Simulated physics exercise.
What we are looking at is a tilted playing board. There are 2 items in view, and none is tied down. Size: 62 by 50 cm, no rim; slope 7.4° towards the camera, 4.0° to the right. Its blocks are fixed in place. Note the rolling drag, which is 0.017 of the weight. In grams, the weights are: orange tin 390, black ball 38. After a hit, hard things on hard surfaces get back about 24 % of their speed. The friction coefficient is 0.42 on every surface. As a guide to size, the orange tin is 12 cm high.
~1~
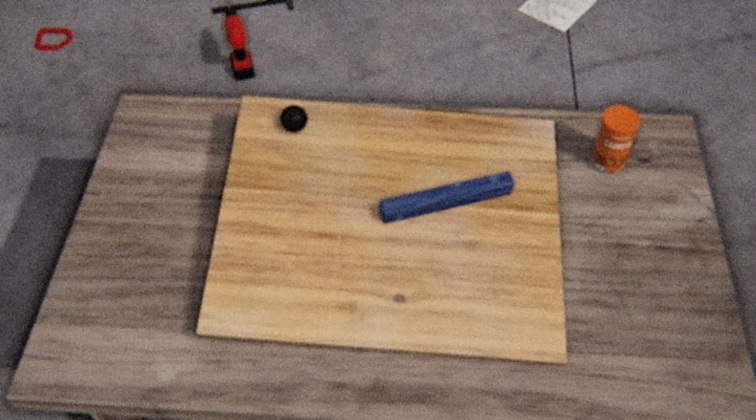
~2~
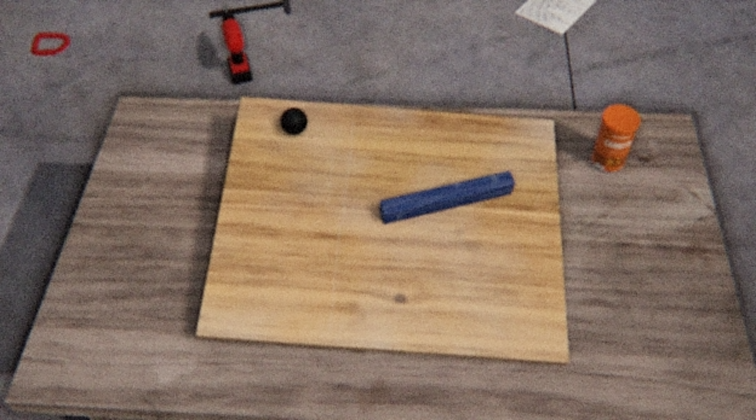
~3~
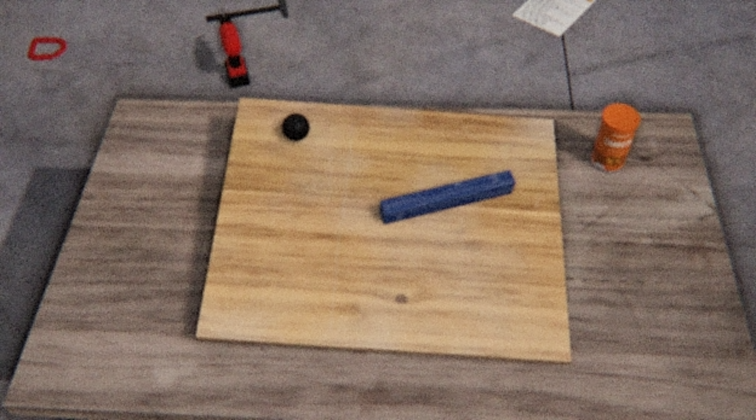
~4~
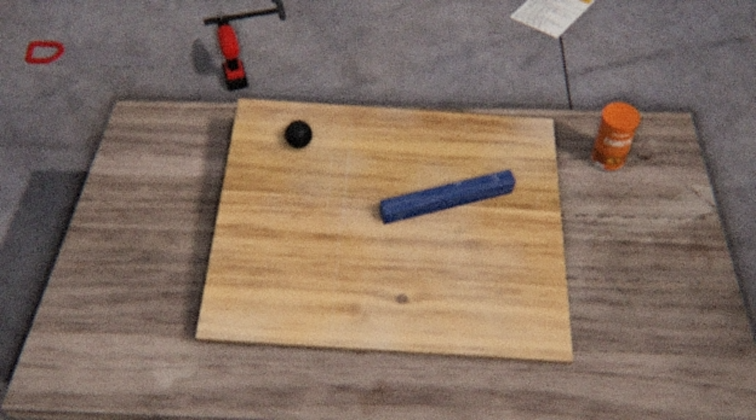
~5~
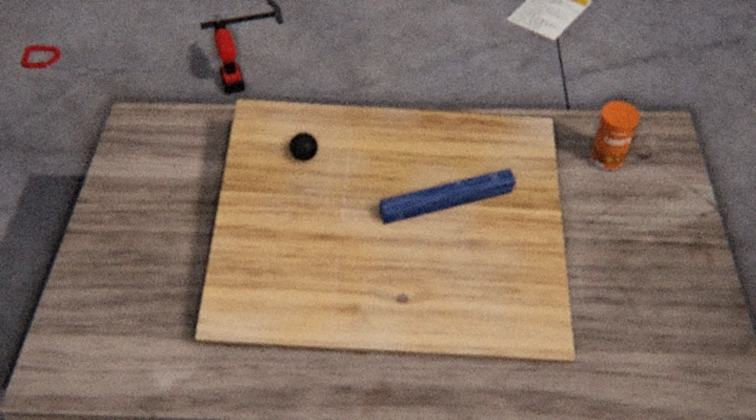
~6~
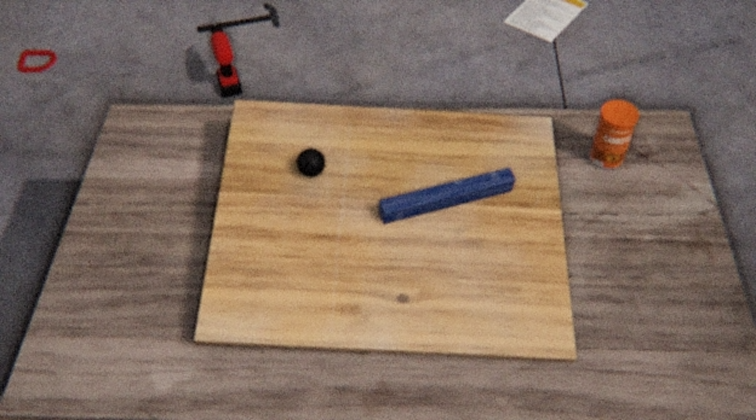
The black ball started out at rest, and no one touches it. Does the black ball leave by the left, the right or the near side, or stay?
It will exit nearest the viewer.
Then, 0.40 s past the last view, 12 cm of board to the near edge; black ball near (371, 273).
Then, 0.70 s past the last view, it has gone over the near edge.
Finally, it has gone over the near edge; orange tin still in place (within 8 cm).
